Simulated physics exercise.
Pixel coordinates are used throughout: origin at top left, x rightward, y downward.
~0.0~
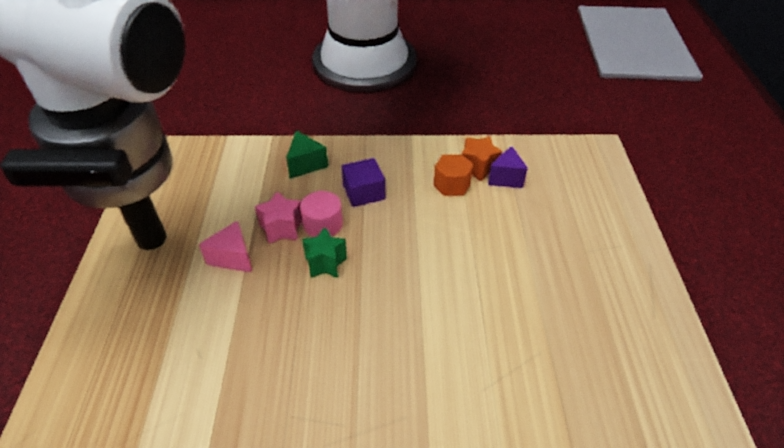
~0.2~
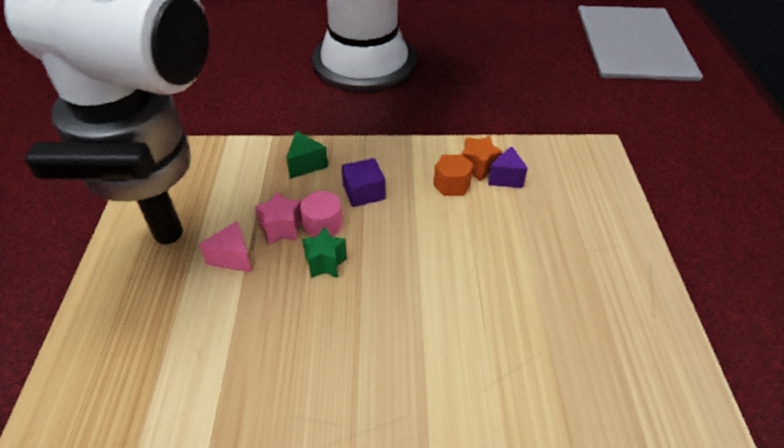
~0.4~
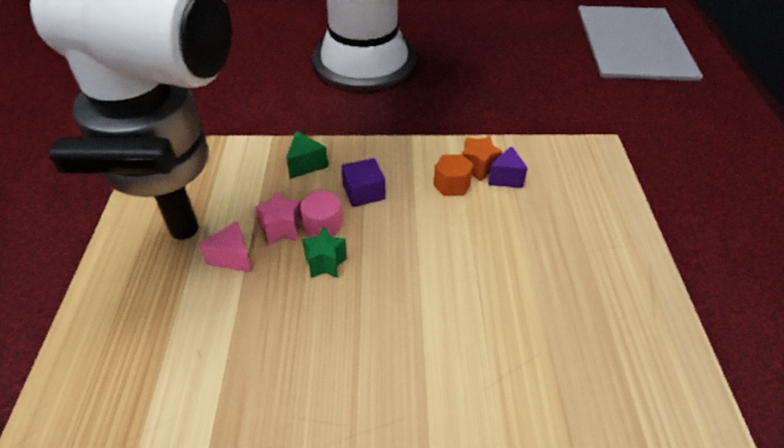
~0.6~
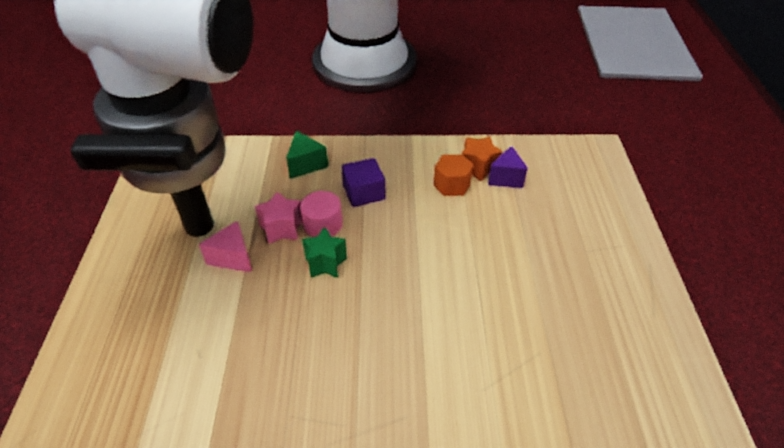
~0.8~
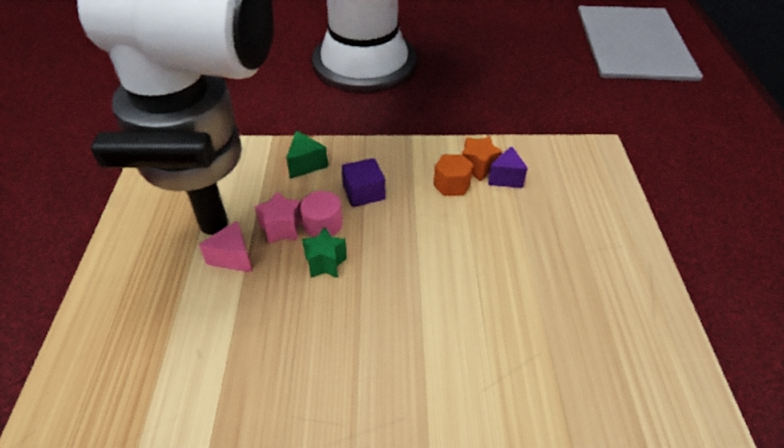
A robot arm moves its black bar slowly right across the board while the coloured blocks stay still.
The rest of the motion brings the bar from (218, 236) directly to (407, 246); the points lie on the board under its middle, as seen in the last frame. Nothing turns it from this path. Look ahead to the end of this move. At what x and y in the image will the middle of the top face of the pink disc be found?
Pixel (399, 181).
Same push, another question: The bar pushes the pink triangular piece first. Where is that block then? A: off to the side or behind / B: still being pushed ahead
Choice A: Off to the side or behind.
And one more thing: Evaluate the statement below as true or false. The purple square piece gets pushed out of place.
True.
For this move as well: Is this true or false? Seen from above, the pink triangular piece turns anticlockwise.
The statement is incorrect.
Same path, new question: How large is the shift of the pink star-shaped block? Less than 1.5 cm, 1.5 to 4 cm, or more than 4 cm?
Its displacement is above 4 cm.
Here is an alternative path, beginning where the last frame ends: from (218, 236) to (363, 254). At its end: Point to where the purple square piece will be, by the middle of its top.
Somewhere near (374, 162).
On the path given first. One third of the way, bar (278, 229); pink triangular piece (237, 243), turned 40° clockwise; pink star-shaped block (299, 204), turned 20° anticlockwise; pink disc (336, 199).
Two thirds of the way, bar (342, 233); pink triangular piece (237, 243), turned 40° clockwise; pink star-shaped block (354, 203), turned 40° anticlockwise; pink disc (385, 190); green star-shaped block (333, 246), turned 45° clockwise; purple square piece (376, 162), turned 60° anticlockwise.
At the end, bar (407, 235); pink triangular piece (237, 243), turned 40° clockwise; pink star-shaped block (376, 203), turned 75° anticlockwise; pink disc (399, 181); green star-shaped block (334, 246), turned 55° clockwise; purple square piece (379, 158), turned 85° anticlockwise.
